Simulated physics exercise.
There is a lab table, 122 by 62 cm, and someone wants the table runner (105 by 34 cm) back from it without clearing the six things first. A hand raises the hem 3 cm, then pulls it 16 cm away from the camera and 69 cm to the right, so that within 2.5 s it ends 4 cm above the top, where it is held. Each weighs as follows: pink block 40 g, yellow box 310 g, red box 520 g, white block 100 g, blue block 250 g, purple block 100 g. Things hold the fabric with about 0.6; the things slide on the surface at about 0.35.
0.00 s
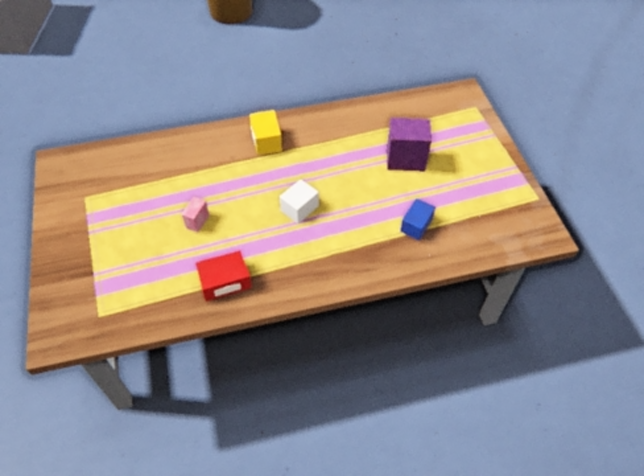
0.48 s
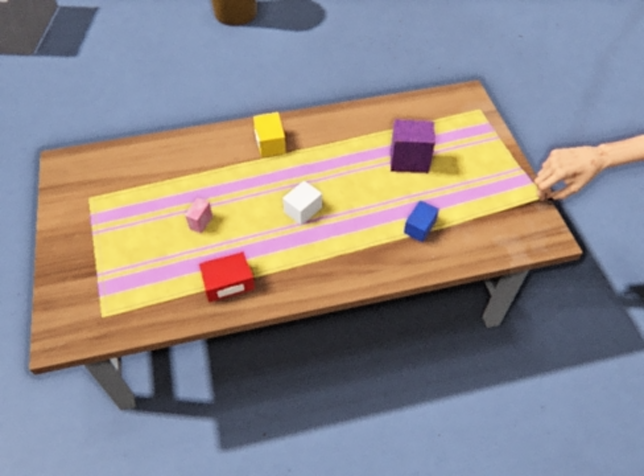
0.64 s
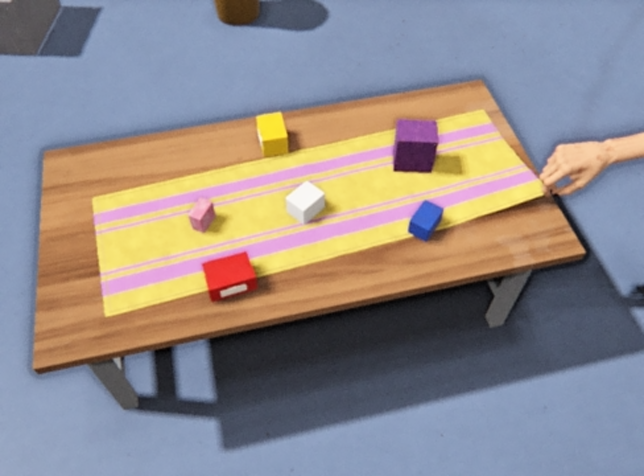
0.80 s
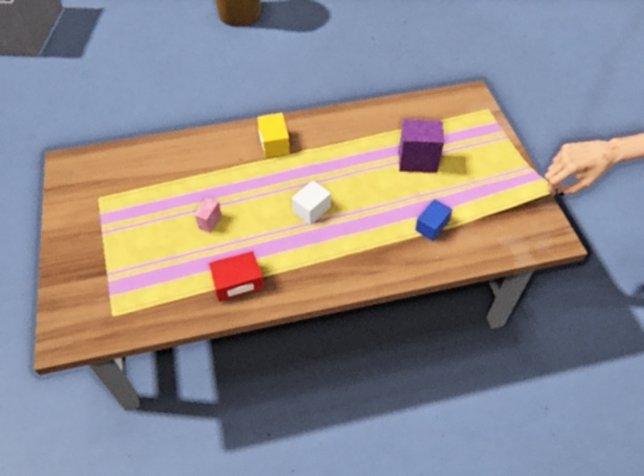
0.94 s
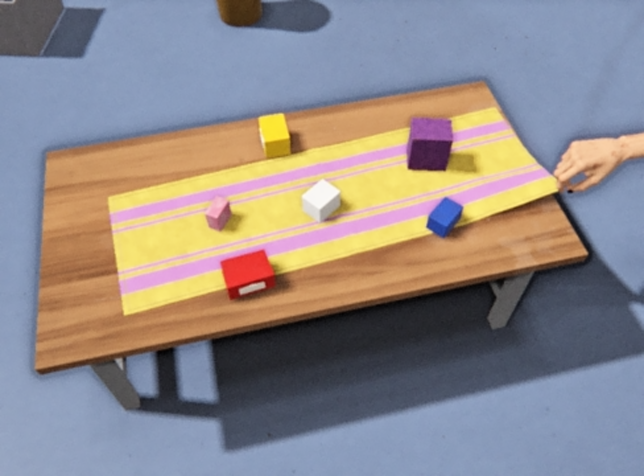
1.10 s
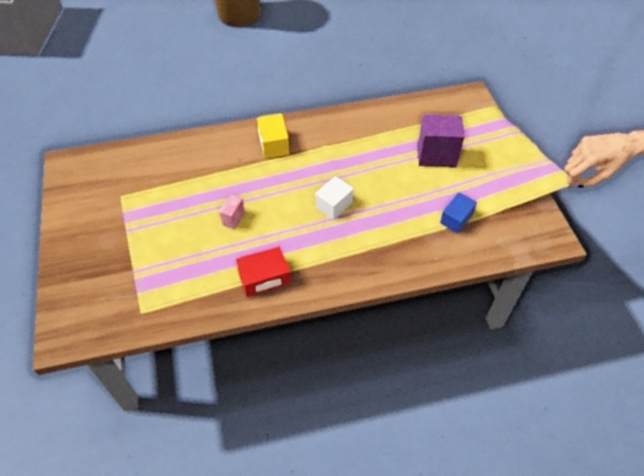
A hand comes in from the right and grips the near right corner of a yellow and pink striped runner on a wooden table. It lifts the corner slightly and draws the cloth a short way right, carrying the pink, white, red, blue and purple blocks along while the yellow one stays put.
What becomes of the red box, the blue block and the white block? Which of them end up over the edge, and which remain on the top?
As it ends, the red box remains on top, the blue block goes over, the white block goes over.
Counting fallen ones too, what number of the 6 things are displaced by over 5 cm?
5.
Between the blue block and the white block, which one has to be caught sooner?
I'd say the blue one goes first.
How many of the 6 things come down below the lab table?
Tally: 3.
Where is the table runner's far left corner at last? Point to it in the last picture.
(409, 113), roughly.
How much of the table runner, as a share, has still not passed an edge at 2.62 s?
Roughly 45% of it.
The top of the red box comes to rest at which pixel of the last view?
Rest point, last frame: Approx. (532, 201).
By 1.6 s, 80 % of the table runner is still over the top; blue block 27 cm off its start, red box 25 cm off its start, white block 24 cm off its start.
By 2.1 s, 60 % of the table runner is still over the top; blue block over the edge, white block 49 cm off its start, red box 49 cm off its start.
By 2.6 s, 45 % of the table runner is still over the top; white block 66 cm off its start at (549, 153), red box 64 cm off its start at (502, 208), blue block over the edge.
By 3.1 s, 30 % of the table runner is still over the top; white block over the edge, red box 71 cm off its start, blue block over the edge.
By 4.7 s, 30 % of the table runner is still over the top; white block over the edge, red box 71 cm off its start at (532, 201), blue block over the edge, pink block 80 cm off its start at (518, 140).
